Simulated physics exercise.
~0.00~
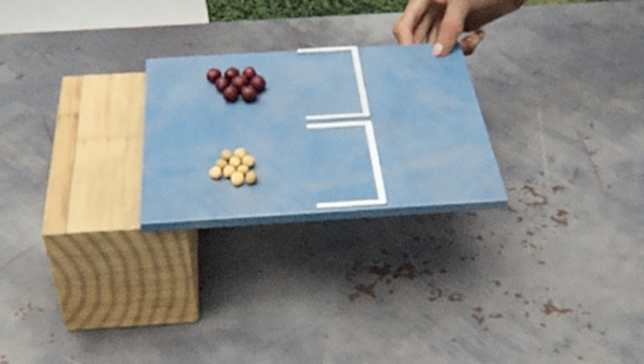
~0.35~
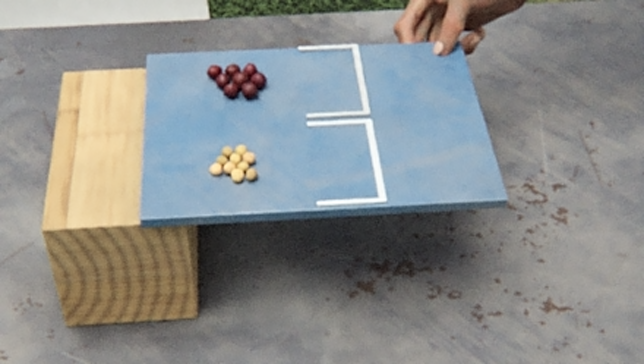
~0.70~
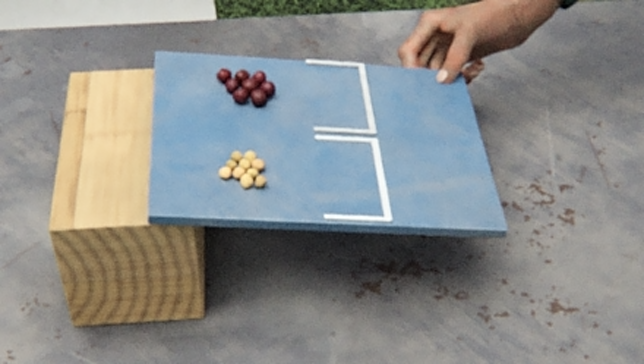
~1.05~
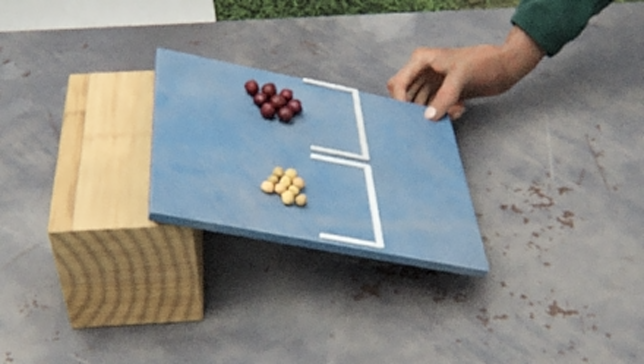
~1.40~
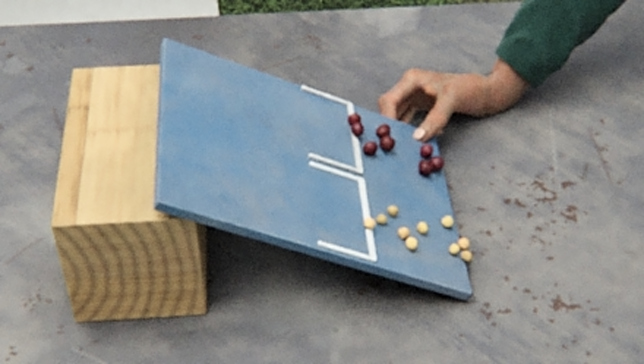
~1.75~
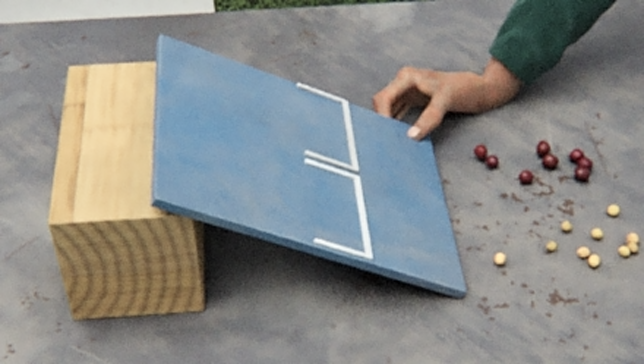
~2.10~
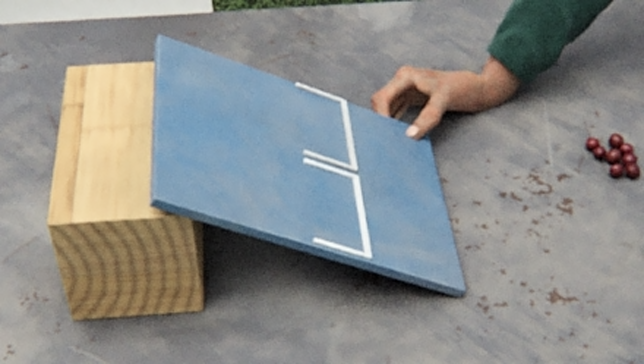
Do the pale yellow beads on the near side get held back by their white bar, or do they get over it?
They get over it. The whole yellow heap passes the white bar and rolls off the lowered end of the board, as the red heap does on the far side.
A blue board rests its left end on a wooden block on a grey tabletop, seen from above at a slight angle, while a hand holds its free right end. Dark red beads sit in a heap on the far side and pale yellow ones on the near side, each facing a white bracket-shaped bar. The hand lowers the right end, and both heaps slide down the slope. They pass over the bars, spread out and roll off onto the table. The board stays tilted under the hand, the yellow beads leave the view, and the red ones end up near the right edge.
